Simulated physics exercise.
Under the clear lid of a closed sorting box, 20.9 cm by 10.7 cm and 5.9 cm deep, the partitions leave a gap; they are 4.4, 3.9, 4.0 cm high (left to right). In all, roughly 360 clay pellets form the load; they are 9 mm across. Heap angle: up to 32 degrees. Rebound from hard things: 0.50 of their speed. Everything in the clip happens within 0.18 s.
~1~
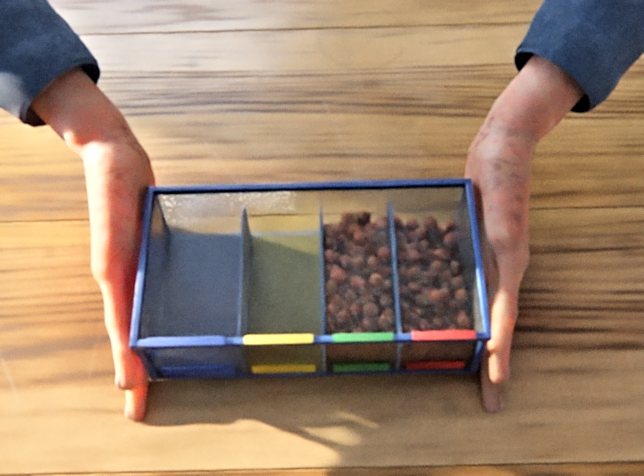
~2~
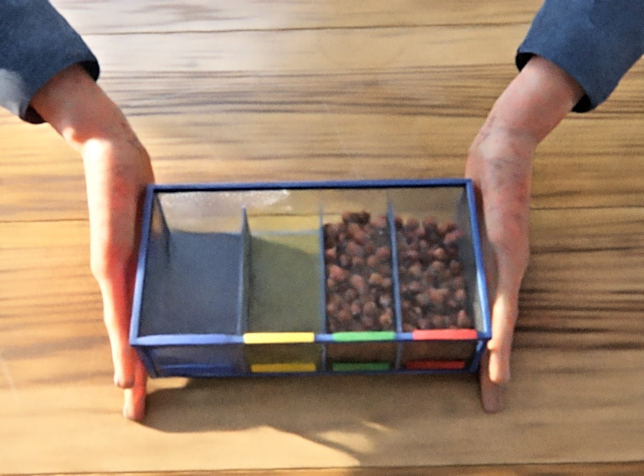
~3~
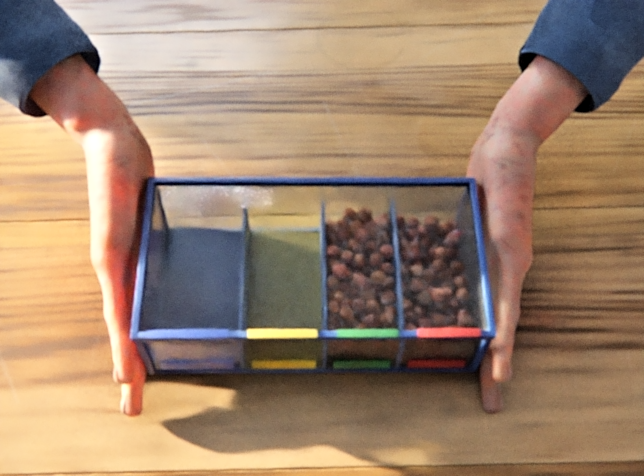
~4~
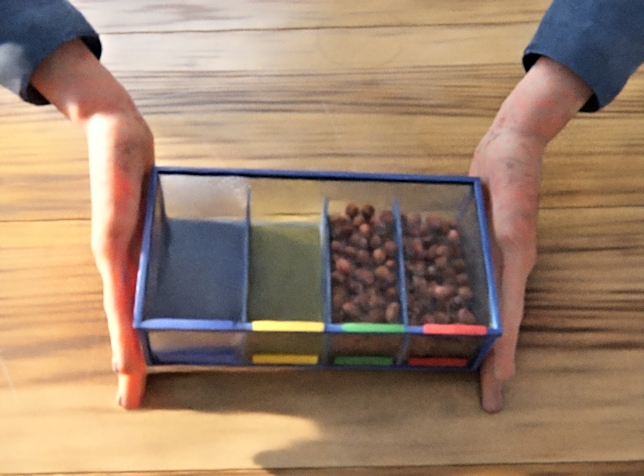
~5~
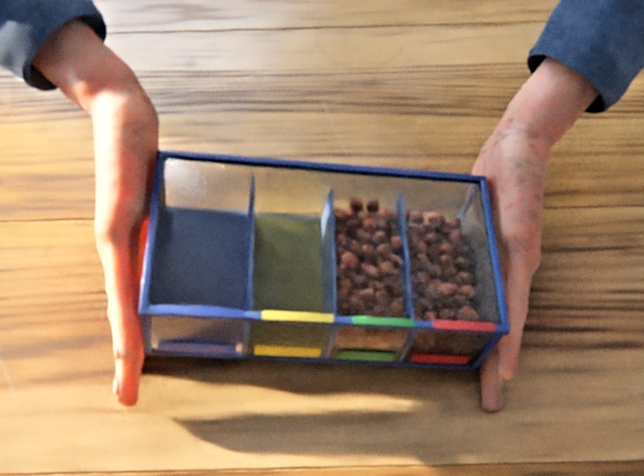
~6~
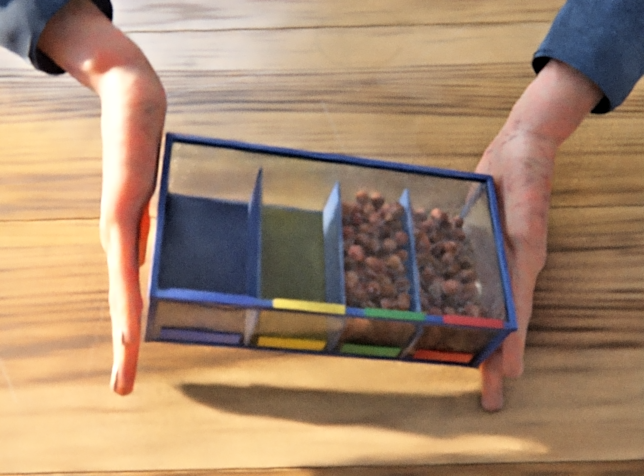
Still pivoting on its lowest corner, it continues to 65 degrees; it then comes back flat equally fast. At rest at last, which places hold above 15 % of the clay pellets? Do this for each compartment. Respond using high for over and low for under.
Red compartment high, blue compartment low, green compartment high, yellow compartment low.
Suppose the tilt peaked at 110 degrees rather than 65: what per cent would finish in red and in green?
Then the red compartment would keep 60 per cent and the green one 40 per cent.
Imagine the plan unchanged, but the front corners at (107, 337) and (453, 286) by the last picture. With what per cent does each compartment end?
That leaves red with 40 percent, blue with 0, green with 50 and yellow with 10 percent.
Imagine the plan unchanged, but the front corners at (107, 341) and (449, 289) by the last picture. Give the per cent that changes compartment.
Roughly 15 per cent.
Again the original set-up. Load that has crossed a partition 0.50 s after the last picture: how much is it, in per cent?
Around 0 in a hundred.
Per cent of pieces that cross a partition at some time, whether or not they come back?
I'd say near 5 percent of them.
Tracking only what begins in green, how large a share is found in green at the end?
Close to 90 in a hundred.
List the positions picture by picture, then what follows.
In the first frame, box tilt 0 degrees, front corners at (138, 342) and (484, 334); red 45 %, green 55 %.
In the second frame, box tilt 1 degrees, front corners at (138, 340) and (485, 333).
In the third frame, box tilt 3 degrees, front corners at (139, 333) and (489, 332).
In the fourth frame, box tilt 6 degrees, front corners at (141, 323) and (494, 330), lowest corner right back.
In the fifth frame, box tilt 10 degrees, front corners at (147, 308) and (502, 327), lowest corner right back.
In the sixth frame, box tilt 15 degrees, front corners at (156, 292) and (510, 325), lowest corner right back; red 45 %, green 55 %.
Then, 0.50 s after the last picture, tilt 64 degrees; red 45 %, green 55 %.
Then, 0.83 s after the last picture, tilt 26 degrees; red 50 %, green 50 %.
Then, 1.25 s after the last picture, tilt 0 degrees; red 50 %, green 50 %.
In the end, red 50 %, blue 0 %, green 50 %, yellow 0 %.
